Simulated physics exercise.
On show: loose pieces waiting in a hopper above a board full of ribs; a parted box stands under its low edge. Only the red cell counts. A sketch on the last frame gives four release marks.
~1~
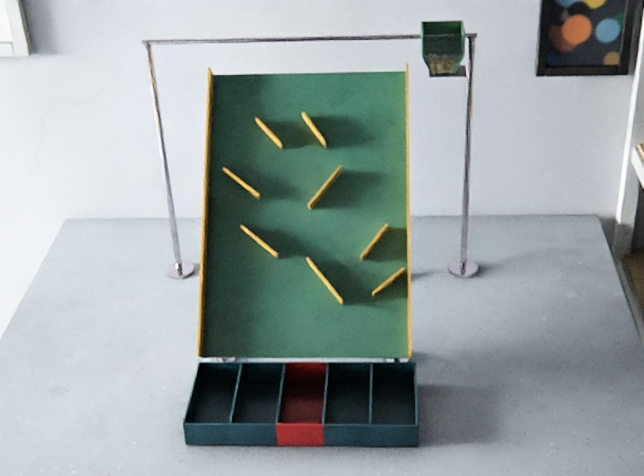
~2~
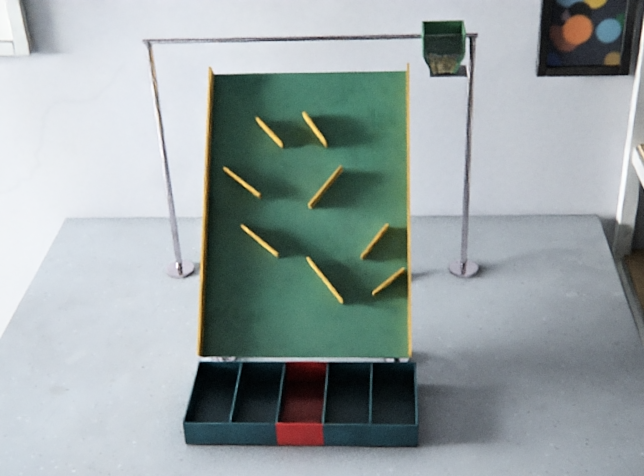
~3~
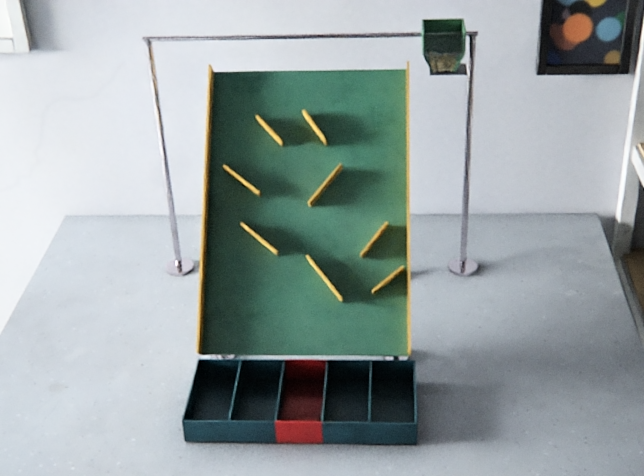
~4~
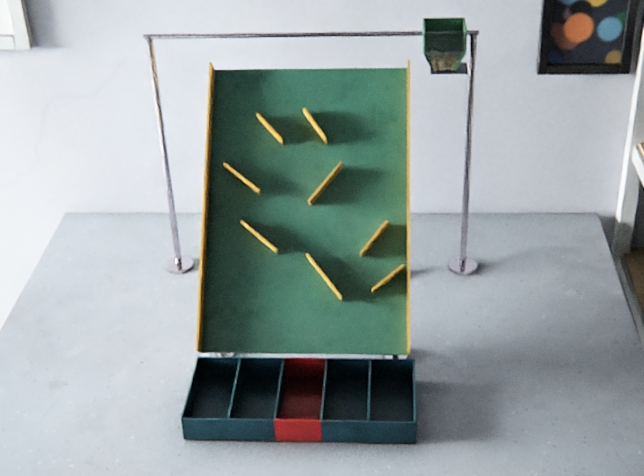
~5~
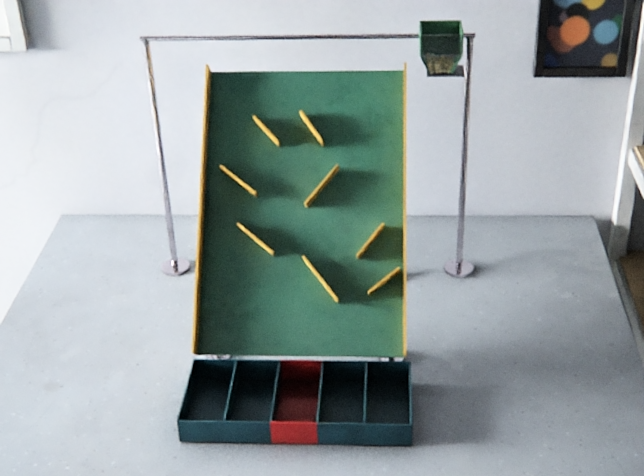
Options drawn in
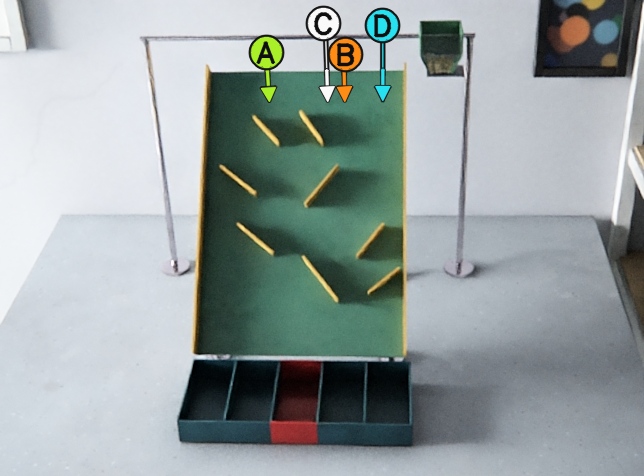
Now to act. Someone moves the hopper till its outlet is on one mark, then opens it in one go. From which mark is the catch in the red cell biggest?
The answer is mark A.
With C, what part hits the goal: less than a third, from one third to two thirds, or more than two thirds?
Less than a third.
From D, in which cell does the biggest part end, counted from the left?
The fourth from the left.
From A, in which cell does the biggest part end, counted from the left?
The third.
On the marked copy, mark A meets the board at (269, 96); mark B meets the board at (344, 96); mark C meets the board at (327, 96); mark D meets the board at (382, 95).
If A is chosen, close to two thirds in the red cell, close to a third in other cells, only a few outside the box.
If B is chosen, close to a quarter in the red cell, the bulk in other cells, only a few outside the box.
If C is chosen, close to a quarter in the red cell, the bulk in other cells.
If D is chosen, a small share in the red cell, all but a few in other cells, only a few held on the board.
